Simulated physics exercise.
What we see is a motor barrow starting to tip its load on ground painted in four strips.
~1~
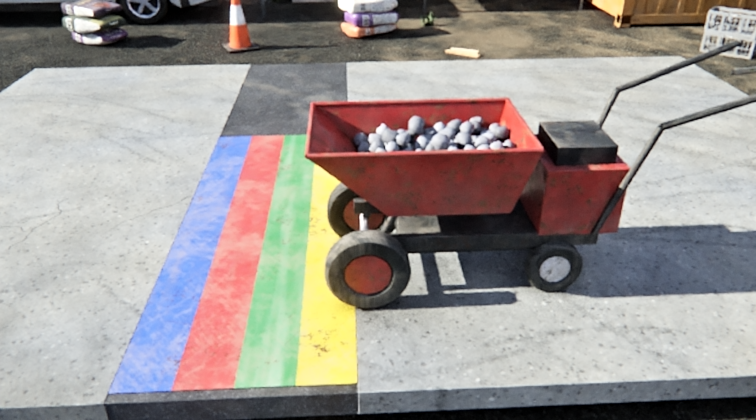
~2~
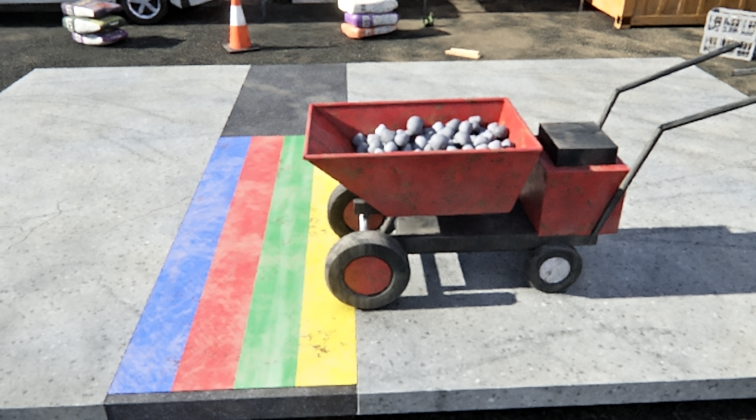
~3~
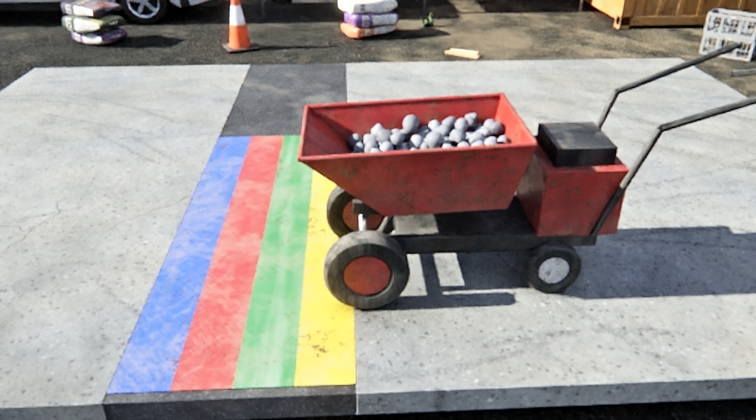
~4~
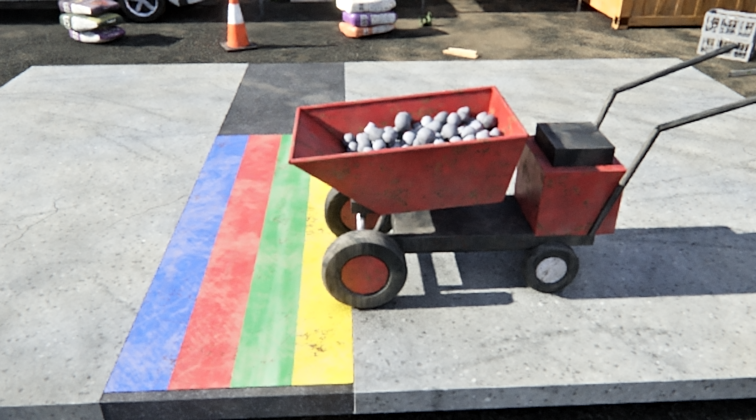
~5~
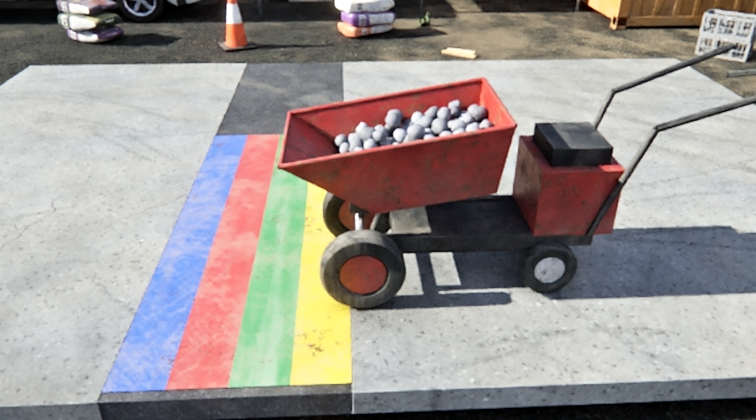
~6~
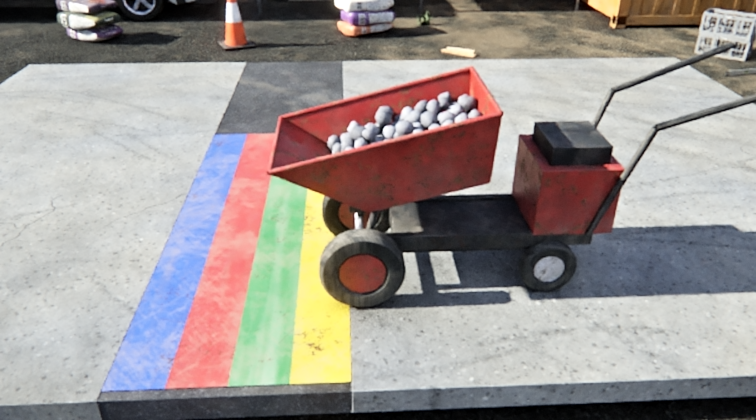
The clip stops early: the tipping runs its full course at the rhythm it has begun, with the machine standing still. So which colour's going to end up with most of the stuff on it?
Most of it lands on blue.
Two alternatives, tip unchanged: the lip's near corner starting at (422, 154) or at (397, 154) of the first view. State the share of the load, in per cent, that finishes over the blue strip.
The share would be near 10 percent, and then near 20 percent.
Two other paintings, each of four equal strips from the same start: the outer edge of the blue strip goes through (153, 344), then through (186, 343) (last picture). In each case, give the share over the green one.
Near 0 and then 0 in a hundred.
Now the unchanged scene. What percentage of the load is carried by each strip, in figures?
Yellow strip around 0, green strip around 0, red strip around 20, blue strip around 40.
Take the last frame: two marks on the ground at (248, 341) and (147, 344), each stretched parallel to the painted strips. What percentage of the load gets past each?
First some 90, then 50 per cent.
Shortly afterwards, skip tipped steeply; the whole lot in the skip.
Next, skip tipped steeply; all but a few in the skip; a little over the red strip; only a few over the blue strip.
Some moments later, skip tipped right over; a little in the skip; near a quarter over the red strip; near half over the blue strip; near a quarter off the paint.
In the end, skip tipped right over; a little in the skip; none at all over the yellow strip; none at all over the green strip; near a quarter over the red strip; near a third over the blue strip; near a third off the paint.
